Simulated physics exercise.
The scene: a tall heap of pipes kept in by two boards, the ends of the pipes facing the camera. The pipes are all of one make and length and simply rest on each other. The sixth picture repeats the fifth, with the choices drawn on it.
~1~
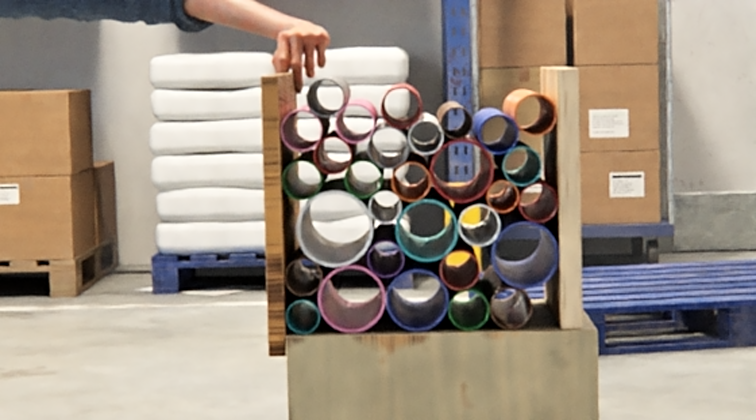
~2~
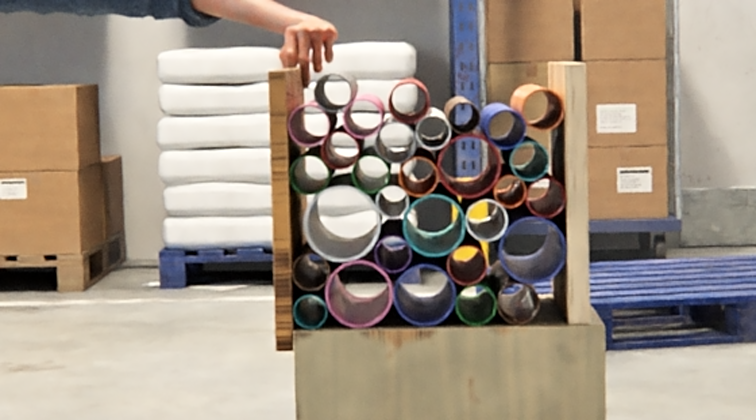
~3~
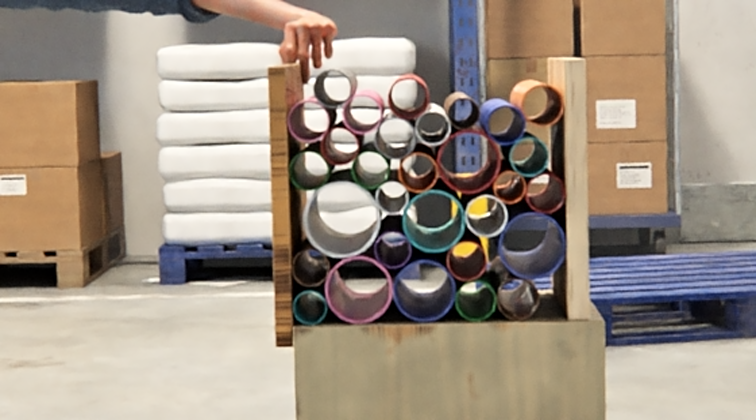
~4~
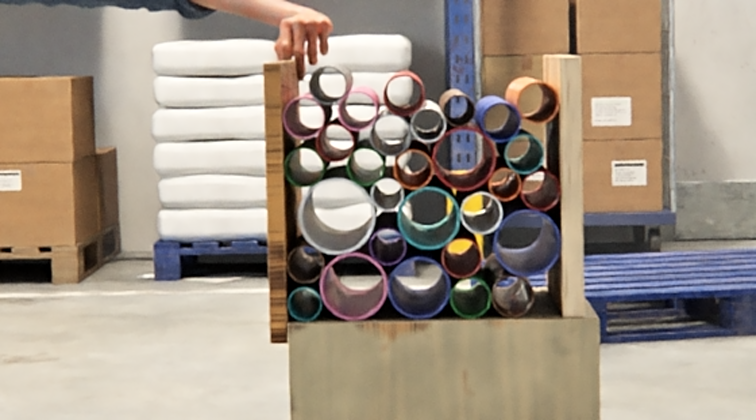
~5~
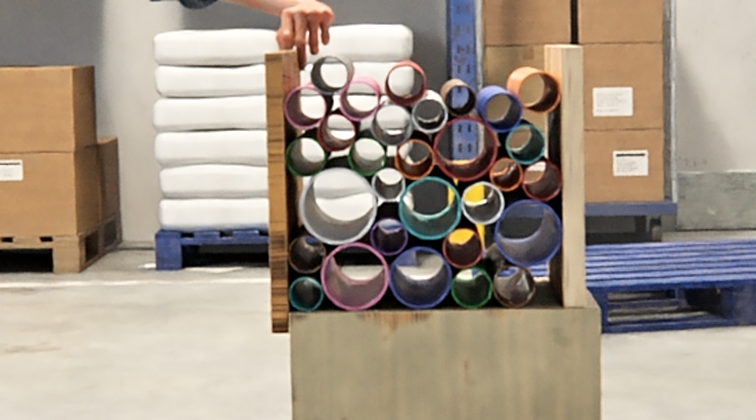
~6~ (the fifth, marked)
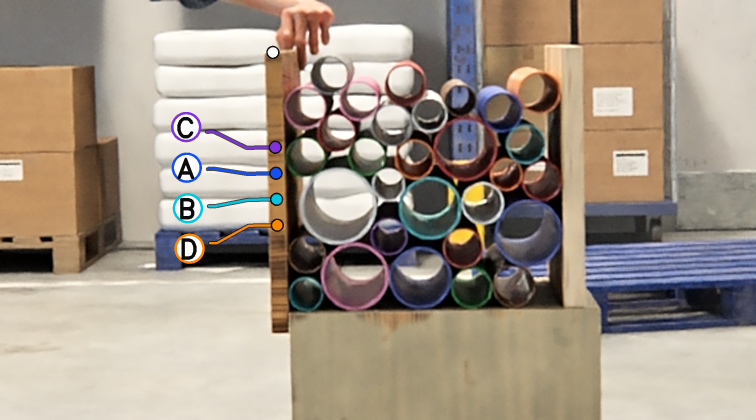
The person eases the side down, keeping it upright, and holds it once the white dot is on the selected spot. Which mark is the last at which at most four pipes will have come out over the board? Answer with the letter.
The lowest mark that will do is A.
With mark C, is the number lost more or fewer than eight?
At C, fewer than eight.
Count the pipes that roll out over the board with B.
With B, five.
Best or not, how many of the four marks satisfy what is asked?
Two of them.
On the copy, A at (276, 174); B at (276, 199); C at (275, 147); D at (277, 225); the white dot at (273, 53).
On A. First, top of the board (284, 108).
Then, top of the board (285, 171).
Finally, top of the board (285, 173), two out over the board.
By contrast, B five out over the board; C two out over the board; D five out over the board.
